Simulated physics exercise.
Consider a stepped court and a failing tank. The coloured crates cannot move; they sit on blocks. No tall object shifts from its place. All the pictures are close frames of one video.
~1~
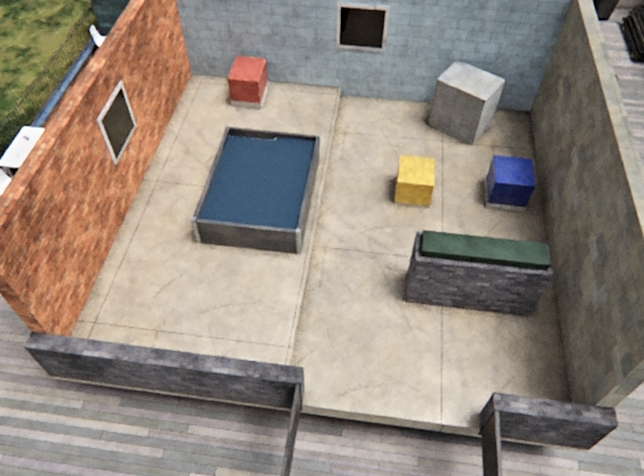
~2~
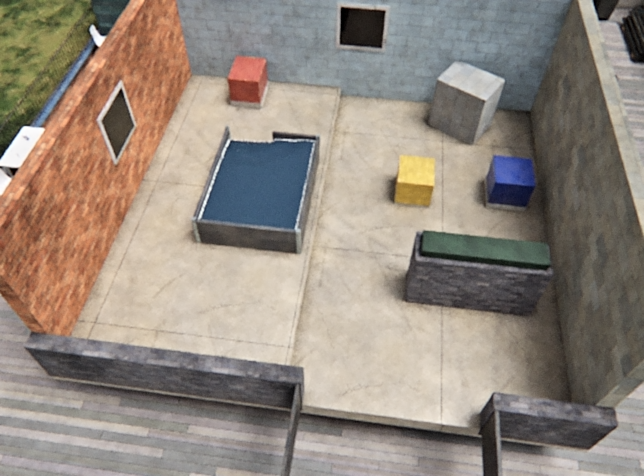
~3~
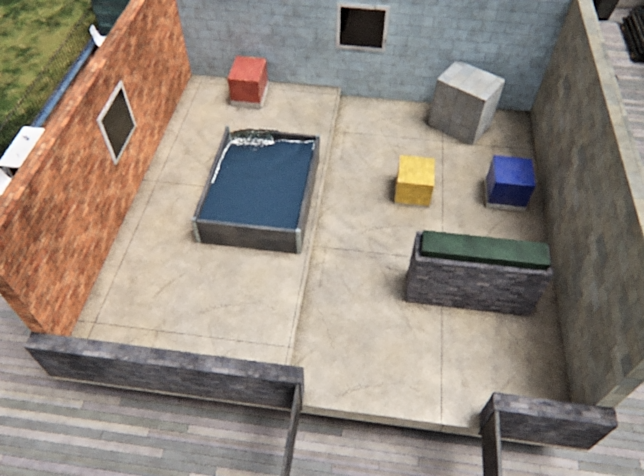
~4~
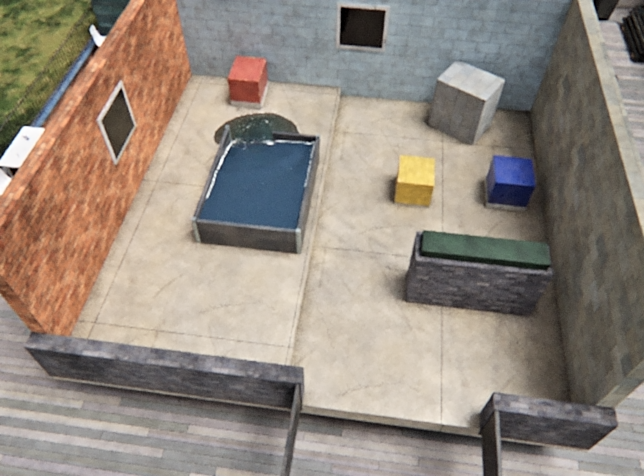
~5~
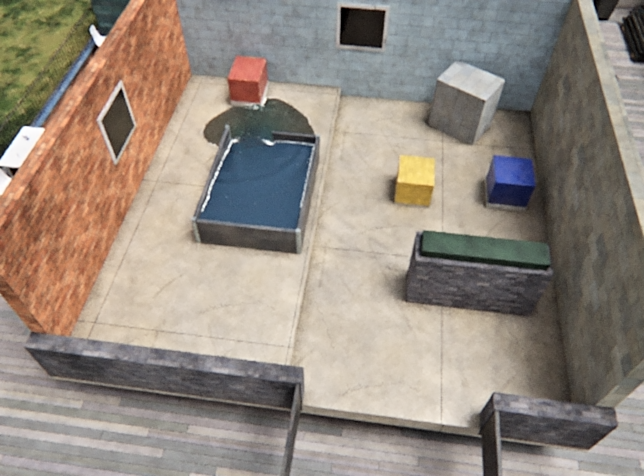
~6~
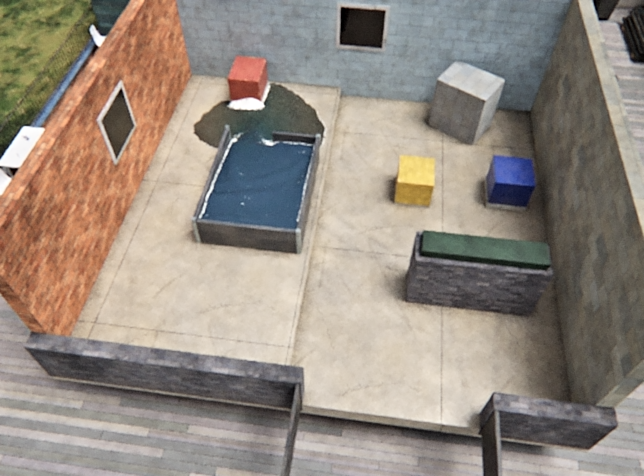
In a walled court, water pours from the tank's far side and spreads to the red block.
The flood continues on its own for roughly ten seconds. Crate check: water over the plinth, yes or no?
Yellow crate yes, red crate yes, blue crate no.
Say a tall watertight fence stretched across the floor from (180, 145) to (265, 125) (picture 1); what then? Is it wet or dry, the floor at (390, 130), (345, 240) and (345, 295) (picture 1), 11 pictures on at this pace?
One by one: Soaked, spared, spared.
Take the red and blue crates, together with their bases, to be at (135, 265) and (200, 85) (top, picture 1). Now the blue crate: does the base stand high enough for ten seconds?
As for the blue crate, it is dampened.
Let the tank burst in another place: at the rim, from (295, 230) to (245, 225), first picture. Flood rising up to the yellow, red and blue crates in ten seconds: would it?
Result: Yellow crate is left untouched, red crate is left untouched, blue crate is left untouched.
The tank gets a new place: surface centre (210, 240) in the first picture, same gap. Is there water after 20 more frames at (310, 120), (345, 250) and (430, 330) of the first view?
As listed: Flooded, free of water, clear.
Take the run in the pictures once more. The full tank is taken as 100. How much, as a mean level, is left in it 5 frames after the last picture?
Some 76 per cent.
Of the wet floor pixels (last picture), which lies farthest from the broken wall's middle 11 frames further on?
I'd put it around (411, 105).
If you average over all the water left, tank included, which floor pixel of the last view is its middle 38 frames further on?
I'd say around (280, 159).
A moment on, water covers 10 % of the floor; the yellow crate not reached, the red crate water round its plinth, the blue crate not reached.
Next, water covers 15 % of the floor; the yellow crate not reached, the red crate water round its plinth, the blue crate not reached.
Then, water covers 25 % of the floor; the yellow crate not reached, the red crate water round its plinth, the blue crate not reached.
Later, water covers 50 % of the floor; the yellow crate water round its plinth, the red crate water round its plinth, the blue crate water round its plinth.
In the end, water covers 75 % of the floor; the yellow crate was topped, the red crate was topped, the blue crate stayed above the water.
